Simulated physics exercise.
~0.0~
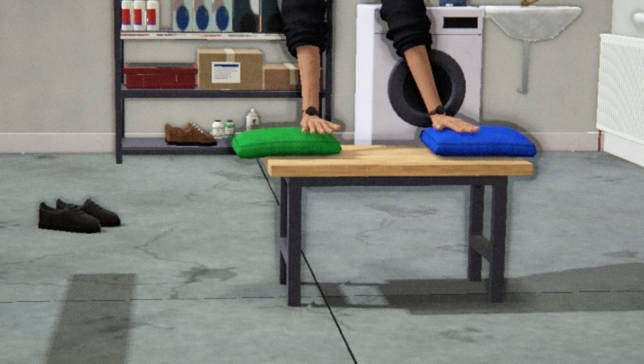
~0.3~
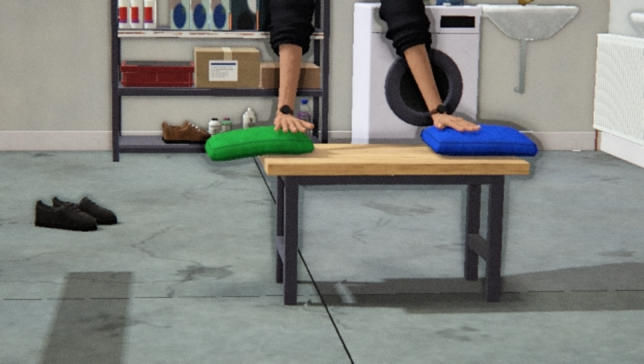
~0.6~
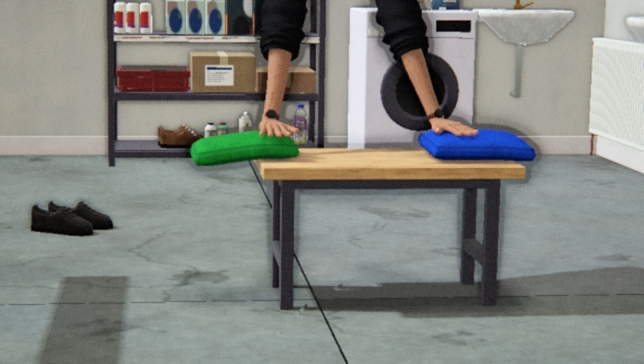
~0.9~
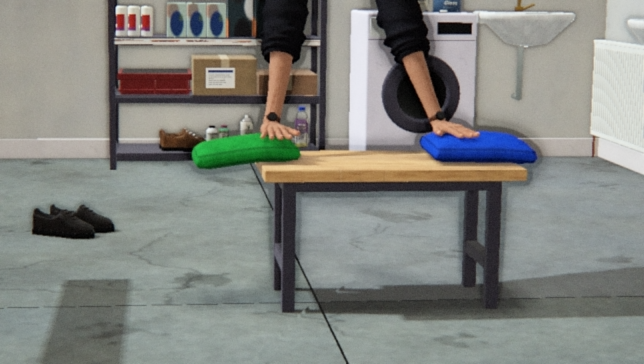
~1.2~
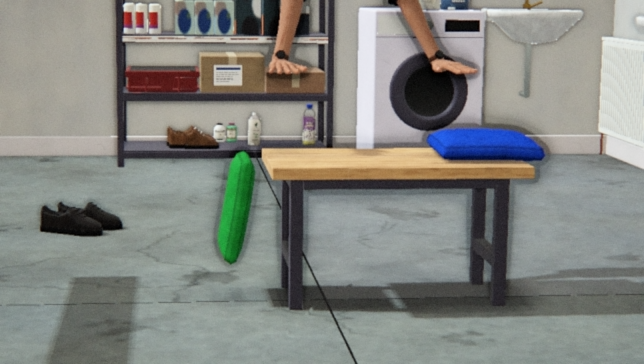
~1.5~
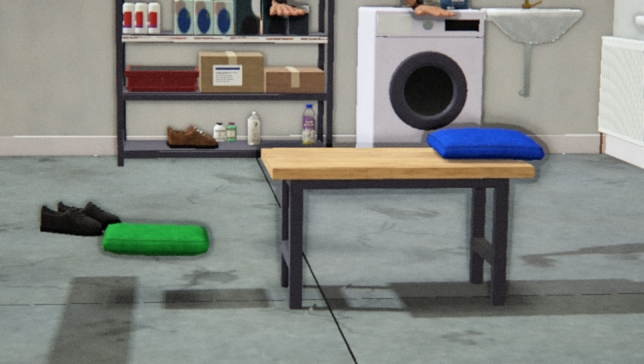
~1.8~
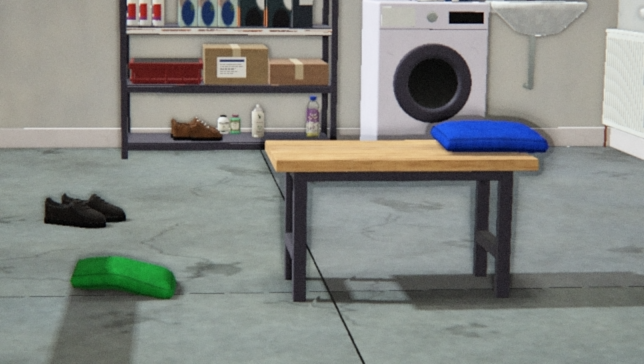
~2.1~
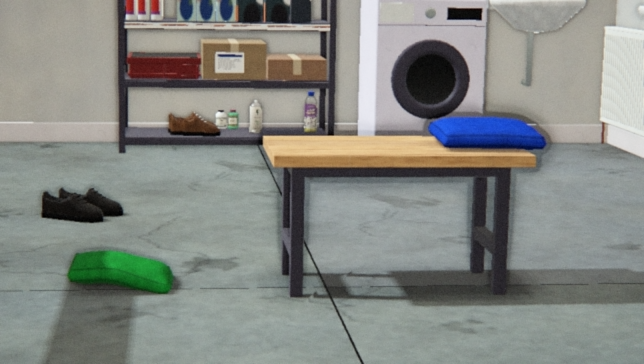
A green soft bag and a blue cushion lie under two hands at opposite ends of a low wooden table with dark legs, seen from the front by a slightly swaying camera. Behind it in the grey-floored room are shelves, a white washing machine and a sink, with black shoes on the floor at left. The left hand slides the green bag leftward until it juts past the edge. Both hands lift away, and the bag tips, drops and lands near the shoes, settling farther left. The blue cushion stays on the right end.
